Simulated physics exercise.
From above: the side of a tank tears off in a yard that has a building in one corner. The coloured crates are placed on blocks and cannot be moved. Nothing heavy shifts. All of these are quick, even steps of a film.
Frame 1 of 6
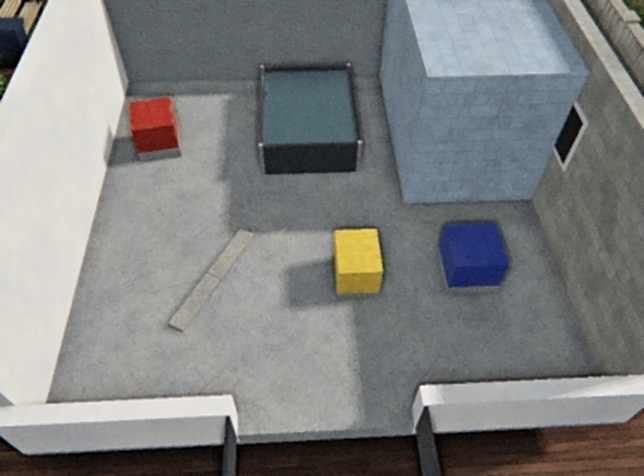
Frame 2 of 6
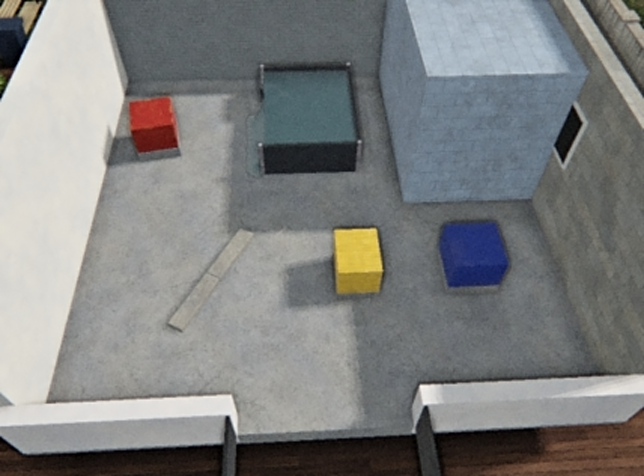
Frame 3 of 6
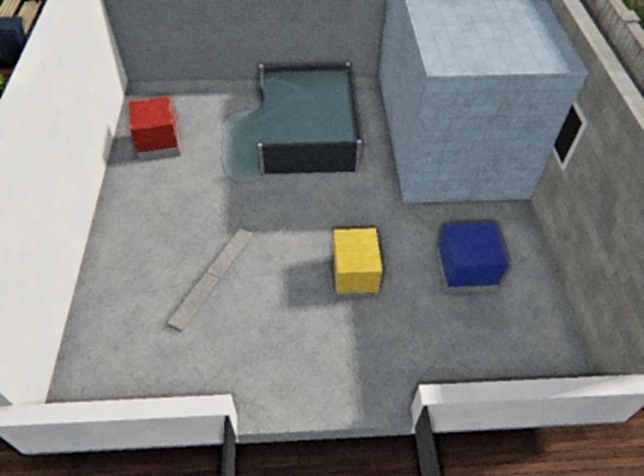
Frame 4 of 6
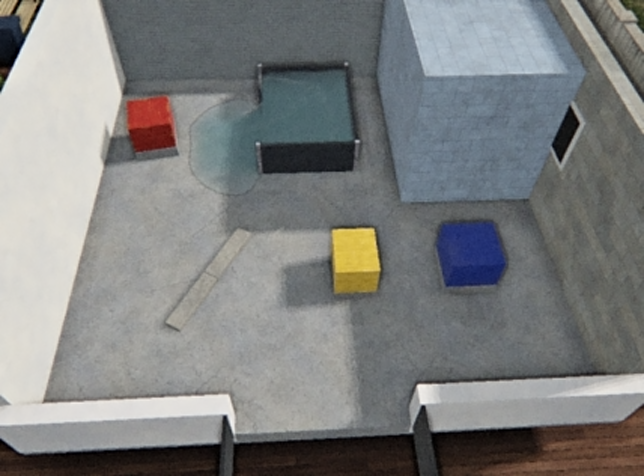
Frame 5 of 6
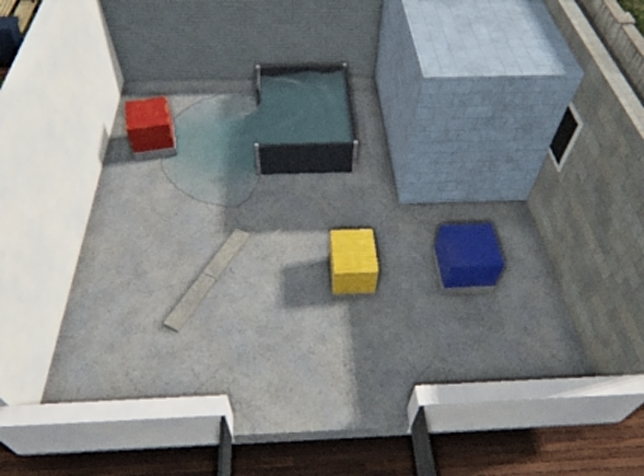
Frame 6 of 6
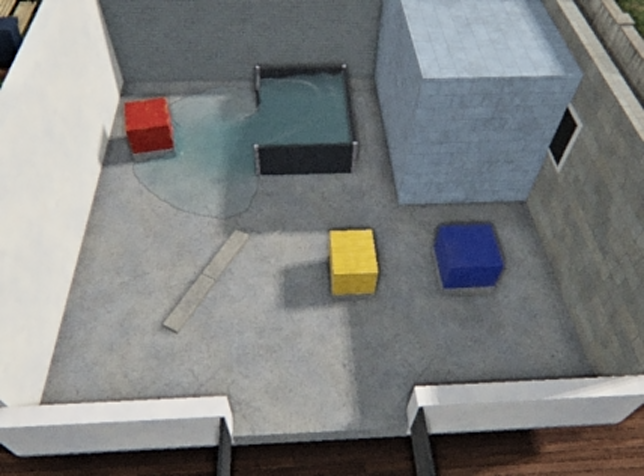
Water poured out through the open left side of a dark tank in a walled yard, then spread across the gray floor in a widening puddle, reaching around the red block near the left wall.
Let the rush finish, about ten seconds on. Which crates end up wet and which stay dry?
Result: The red crate will be left wet, the blue crate will be left dry, the yellow crate will be left dry.
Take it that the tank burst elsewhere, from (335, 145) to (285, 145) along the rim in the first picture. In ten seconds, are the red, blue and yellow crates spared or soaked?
Result: Red crate is left untouched, blue crate is left untouched, yellow crate gets overtopped.
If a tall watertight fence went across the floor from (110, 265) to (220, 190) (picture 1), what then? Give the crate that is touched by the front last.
Last comes the crate marked blue.
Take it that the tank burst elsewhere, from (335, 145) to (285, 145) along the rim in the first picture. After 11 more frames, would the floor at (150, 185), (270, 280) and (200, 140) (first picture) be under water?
Spot one: Spared by the leak. Spot two: Reached by the flood. Spot three: Spared by the leak.
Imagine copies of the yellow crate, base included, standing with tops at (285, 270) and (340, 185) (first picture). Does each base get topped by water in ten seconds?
Crate by crate: Is not reached; is not reached.
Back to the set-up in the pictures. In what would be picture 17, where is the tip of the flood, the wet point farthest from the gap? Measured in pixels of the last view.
The front's farthest point is close to (54, 351).
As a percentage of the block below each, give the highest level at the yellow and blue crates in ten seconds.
Close to 50 per cent, and close to 30 per cent, in that order.
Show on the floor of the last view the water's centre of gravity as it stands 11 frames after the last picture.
I'd say around (228, 148).
A moment on, water covers 20 % of the floor; the red crate water round its plinth, the blue crate not reached, the yellow crate not reached.
Next, water covers 30 % of the floor; the red crate water round its plinth, the blue crate not reached, the yellow crate not reached.
Then, water covers 40 % of the floor; the red crate water round its plinth, the blue crate not reached, the yellow crate not reached.
Later, water covers 65 % of the floor; the red crate water round its plinth, the blue crate not reached, the yellow crate water round its plinth.
In the end, water covers 90 % of the floor; the red crate was topped, the blue crate stayed above the water, the yellow crate stayed above the water.
